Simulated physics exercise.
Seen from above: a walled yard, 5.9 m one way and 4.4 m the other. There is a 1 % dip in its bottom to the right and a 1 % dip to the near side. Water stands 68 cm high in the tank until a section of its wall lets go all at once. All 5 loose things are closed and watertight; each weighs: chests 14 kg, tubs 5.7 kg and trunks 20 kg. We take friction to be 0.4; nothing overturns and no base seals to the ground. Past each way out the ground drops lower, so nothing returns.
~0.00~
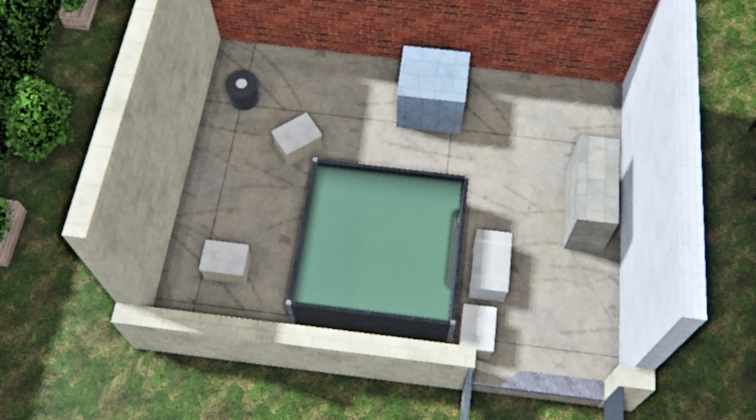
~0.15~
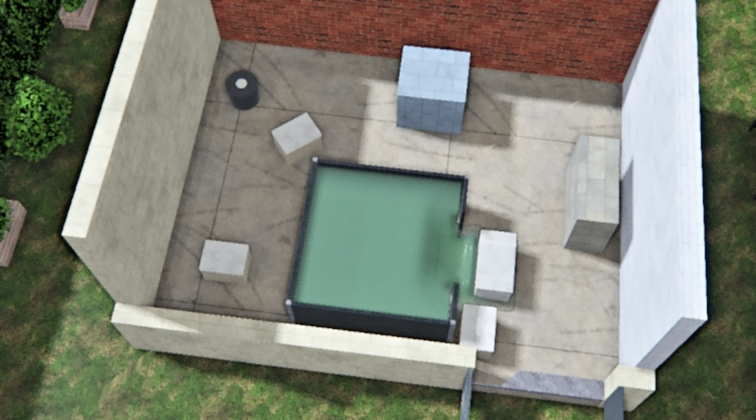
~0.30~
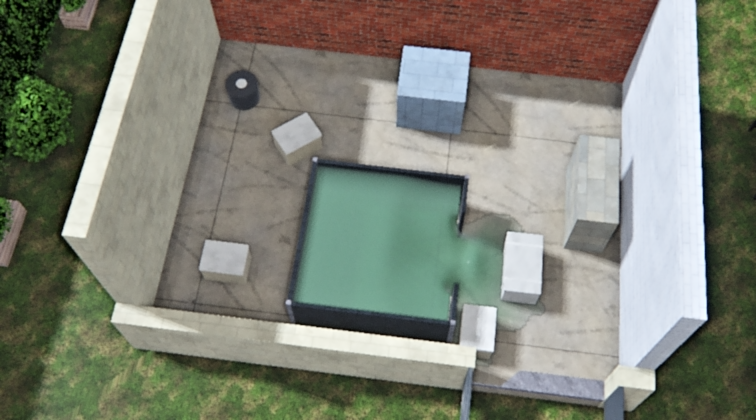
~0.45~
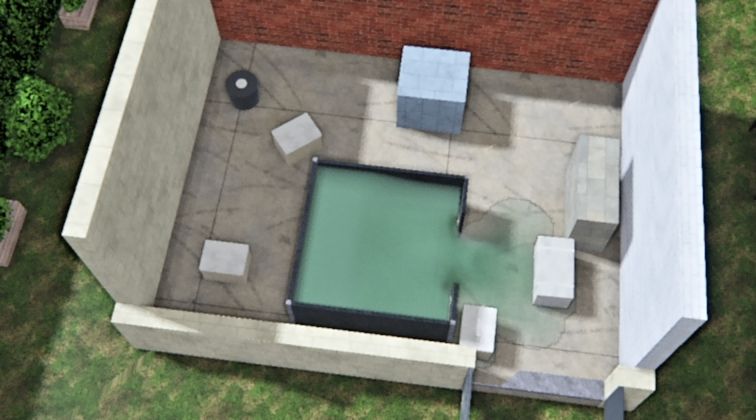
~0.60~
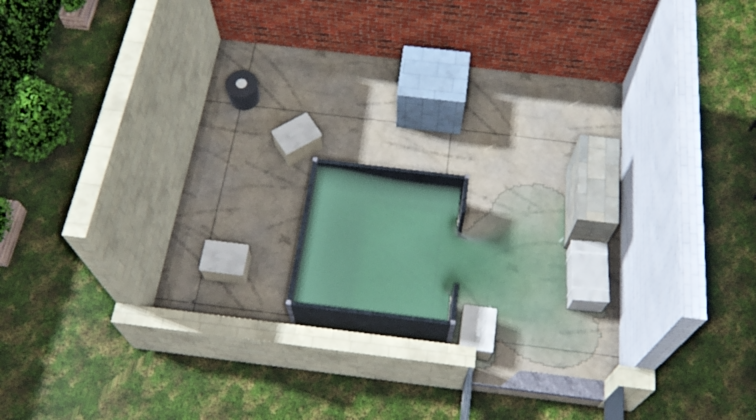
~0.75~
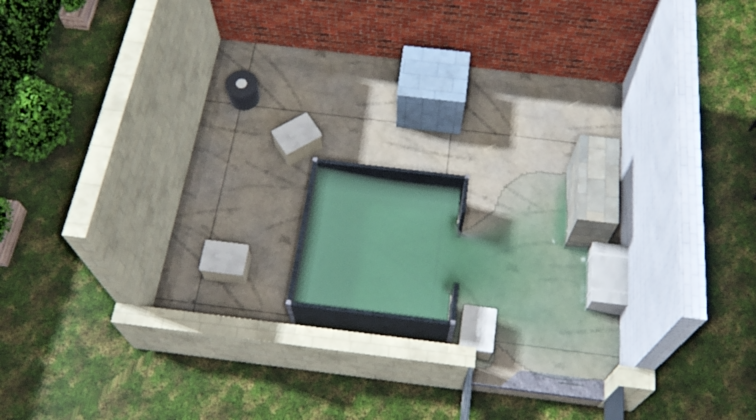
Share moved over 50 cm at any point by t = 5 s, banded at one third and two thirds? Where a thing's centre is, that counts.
The portion is beneath a third.
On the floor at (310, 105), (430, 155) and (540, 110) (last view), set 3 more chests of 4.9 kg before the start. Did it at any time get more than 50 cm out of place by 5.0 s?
Result, one by one: Not exceeded, not exceeded and exceeded.
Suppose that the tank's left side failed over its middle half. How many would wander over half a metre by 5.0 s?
Then 3.
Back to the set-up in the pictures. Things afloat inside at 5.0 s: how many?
Answer: 1.
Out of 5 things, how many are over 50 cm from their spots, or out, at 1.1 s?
That would be 1.
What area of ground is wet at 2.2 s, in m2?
My estimate is roughly 12.0 m2.
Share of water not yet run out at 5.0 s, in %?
72 % or so.
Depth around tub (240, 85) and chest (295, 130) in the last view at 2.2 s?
0 and 0 cm.
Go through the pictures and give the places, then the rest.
The first picture shows a trunk at (492, 260) rests on the ground; a chest at (478, 327), on the bottom; 3.6 m2 under water; 0 of 5 have shifted.
The second picture shows a trunk at (496, 260) rests on the ground, 6 cm from its start; a chest at (478, 327), on the bottom; 4.0 m2 under water; 1 of 5 have shifted.
The third picture shows a trunk at (524, 262), on the bottom, 40 cm from its start; a chest at (478, 327) rests on the ground; water covers 4.7 m2; 1 of 5 have shifted.
The fourth picture shows a trunk at (556, 266), on the bottom, 80 cm from its start; a chest at (478, 327) rests on the ground; 5.7 m2 under water; 1 of 5 have shifted.
The fifth picture shows a trunk at (590, 271), on the bottom, 122 cm from its start; a chest at (478, 328) rests on the ground; 6.8 m2 under water; 1 of 5 have shifted.
The sixth picture shows a trunk at (610, 273) rests on the ground, 148 cm from its start; a chest at (478, 328) rests on the ground; 7.7 m2 under water; 1 of 5 have shifted.
After 1.1 s 1 of 5 are over 50 cm from their spots; 1 afloat.
After 2.2 s 1 of 5 are over 50 cm from their spots; 1 afloat.
After 3.5 s 1 of 5 are over 50 cm from their spots; 1 afloat.
After 5.0 s 1 of 5 are over 50 cm from their spots, and 1 have been at some point; 1 afloat.
